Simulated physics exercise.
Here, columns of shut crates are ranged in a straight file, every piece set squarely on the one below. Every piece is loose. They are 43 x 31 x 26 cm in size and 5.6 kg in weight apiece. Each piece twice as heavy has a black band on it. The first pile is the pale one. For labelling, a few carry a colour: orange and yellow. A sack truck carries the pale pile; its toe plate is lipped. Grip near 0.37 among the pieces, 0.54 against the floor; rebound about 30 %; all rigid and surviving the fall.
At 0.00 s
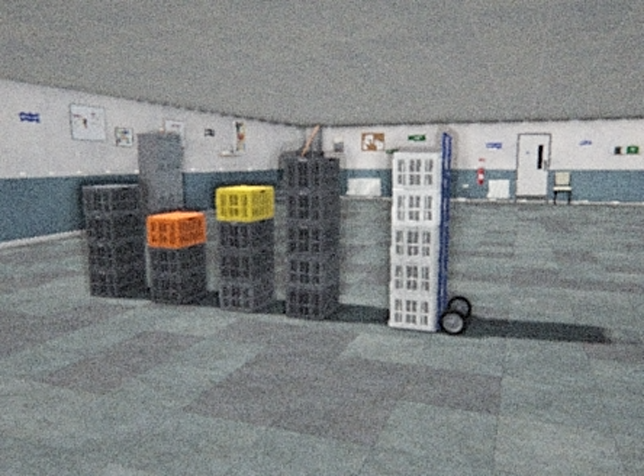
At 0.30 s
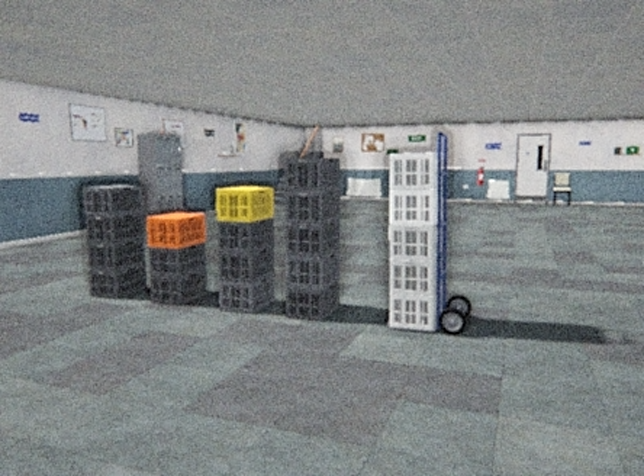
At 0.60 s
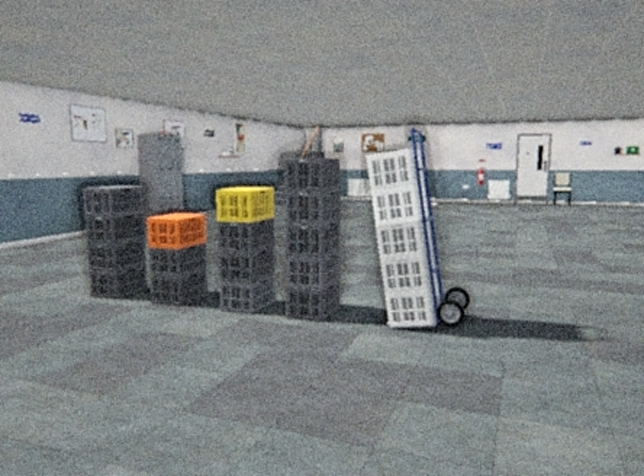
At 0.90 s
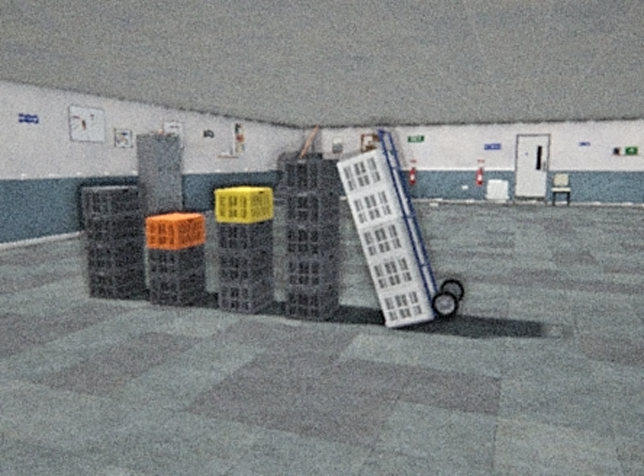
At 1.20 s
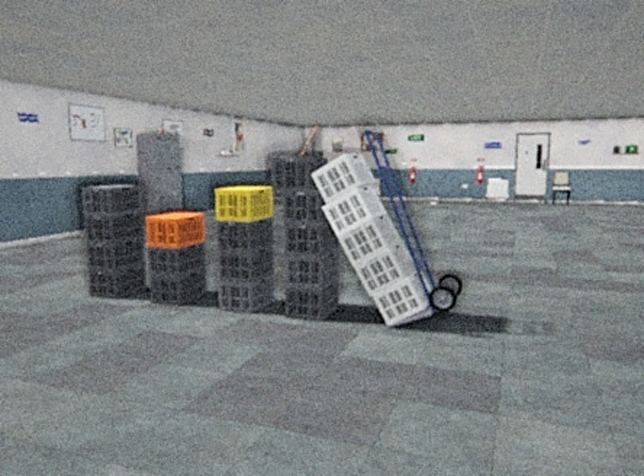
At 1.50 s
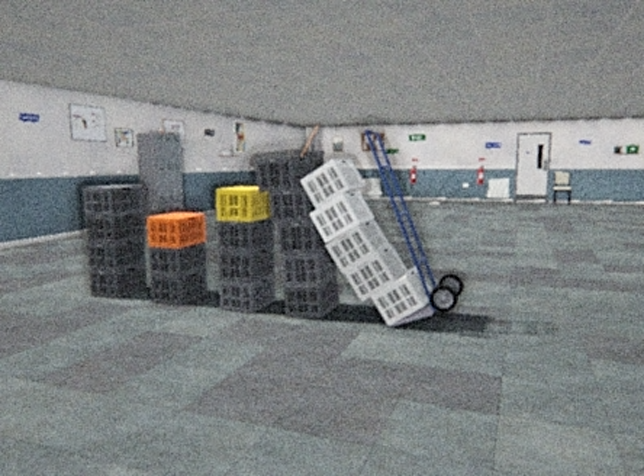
White crates on a blue hand truck tilting left, sliding away from its frame and pushing the neighbouring dark stack into a lean.
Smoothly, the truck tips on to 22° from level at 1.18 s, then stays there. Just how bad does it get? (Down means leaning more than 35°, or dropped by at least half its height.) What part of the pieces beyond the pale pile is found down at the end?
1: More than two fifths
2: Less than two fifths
Option 1: More than two fifths.
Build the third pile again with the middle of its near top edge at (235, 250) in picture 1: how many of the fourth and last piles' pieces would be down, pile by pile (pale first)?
Down by pile: Fourth 1, last 0.
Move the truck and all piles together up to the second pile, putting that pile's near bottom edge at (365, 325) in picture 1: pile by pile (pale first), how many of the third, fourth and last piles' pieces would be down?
Third 3, fourth 0, last 0.
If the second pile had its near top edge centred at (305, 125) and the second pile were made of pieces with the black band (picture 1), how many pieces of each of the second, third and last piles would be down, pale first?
Pile by pile that makes second 0, third 0, last 0.
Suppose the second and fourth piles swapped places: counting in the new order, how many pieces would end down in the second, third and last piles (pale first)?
Pile by pile, you'd see second at 0, third at 0 and last at 0 down.
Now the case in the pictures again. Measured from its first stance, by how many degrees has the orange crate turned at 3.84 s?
Around 20° from its start.
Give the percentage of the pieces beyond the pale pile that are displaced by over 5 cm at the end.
Answer: 100 %.
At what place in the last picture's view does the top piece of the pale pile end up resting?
It should be centred near (275, 230) in the final frame.
Around 2.02 s, 5 of the pale pile down; none of the 16 other crates down, 7 disturbed; yellow crate displaced 13 cm.
Around 2.56 s, 5 of the pale pile down; 7 of the 16 other crates down; yellow crate tipped 31°, 9 cm lower; orange crate tipped 3°.
Around 3.84 s, 5 of the pale pile down; 14 of the 16 other crates down; orange crate tipped 19°, 17 cm lower; yellow crate tipped 18°, 28 cm lower.
Finally (5.2 s), 5 of the pale pile down; 14 of the 16 other crates down; yellow crate tipped 36°, 37 cm lower; orange crate 26 cm lower. That is 88 per cent. Seen by the last camera, middles, yellow crate near (130, 239), orange crate near (101, 252).
